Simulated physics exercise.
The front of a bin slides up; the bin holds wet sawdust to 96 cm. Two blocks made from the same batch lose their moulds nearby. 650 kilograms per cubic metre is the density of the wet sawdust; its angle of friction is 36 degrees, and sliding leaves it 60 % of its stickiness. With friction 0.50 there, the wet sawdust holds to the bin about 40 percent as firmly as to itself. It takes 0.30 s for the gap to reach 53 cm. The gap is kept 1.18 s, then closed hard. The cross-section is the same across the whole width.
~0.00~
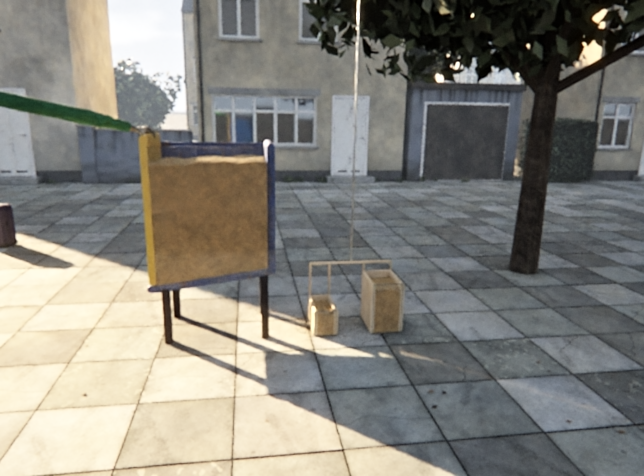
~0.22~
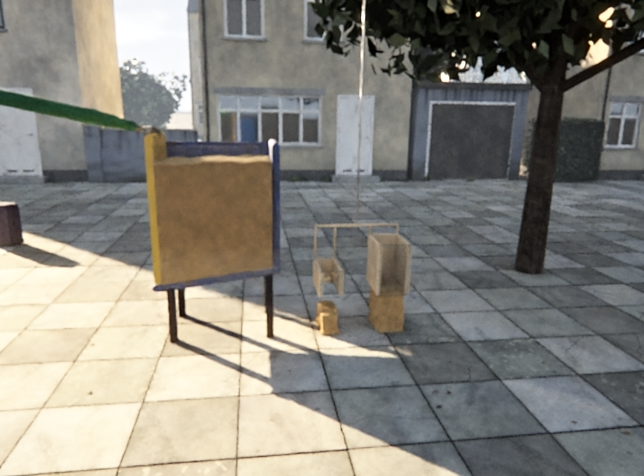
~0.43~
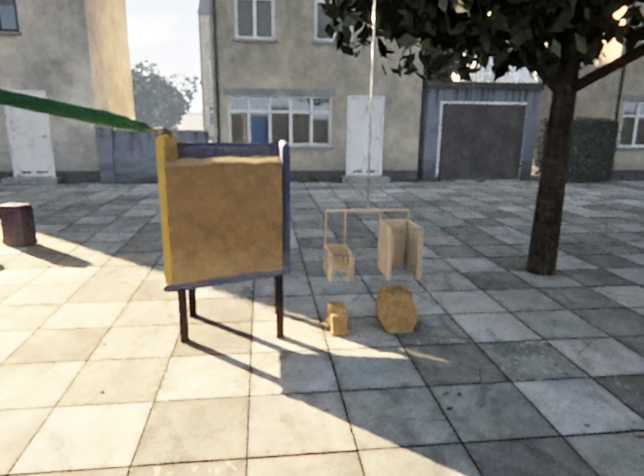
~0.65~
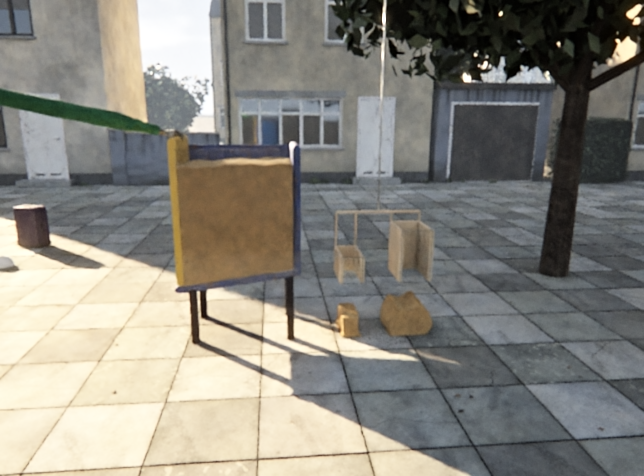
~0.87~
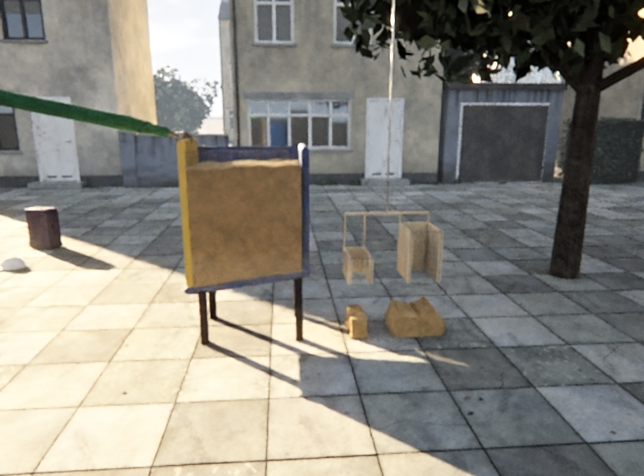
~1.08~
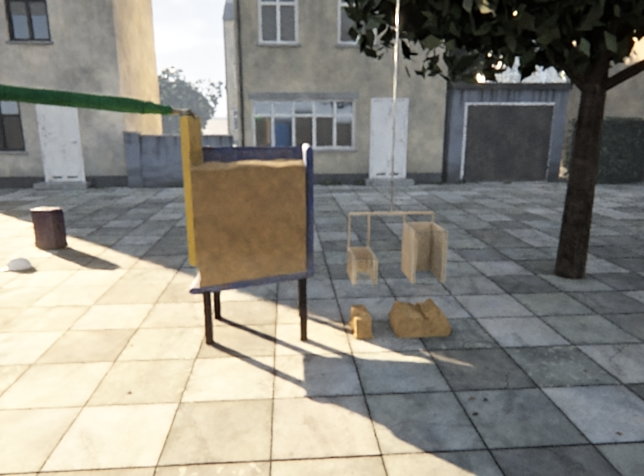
Two pale open moulds on a thin hanging frame lift off two tan blocks on the paving, and the larger right block slumps and spreads low while the small left one keeps its height. To their left, a blue and yellow bin on dark legs holds brown material, its front barely changing until late. The camera, facing houses and a tree across a sunlit square, turns slightly left.
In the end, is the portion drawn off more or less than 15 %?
Prediction: Exceeding 15 per cent.
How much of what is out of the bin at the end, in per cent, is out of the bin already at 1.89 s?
Estimate: 20 %.
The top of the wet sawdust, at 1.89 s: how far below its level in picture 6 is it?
I'd say near 0 centimetres.
After 1.45 s, the hatch is 53 cm open and 0 % is out.
After 1.89 s, the hatch is 53 cm open and 9 % is out.
After 2.32 s, the hatch is 53 cm open and 23 % is out.
After 2.76 s, the hatch is 13 cm open and 35 % is out.
After 3.65 s, the hatch is shut and 35 % is out.
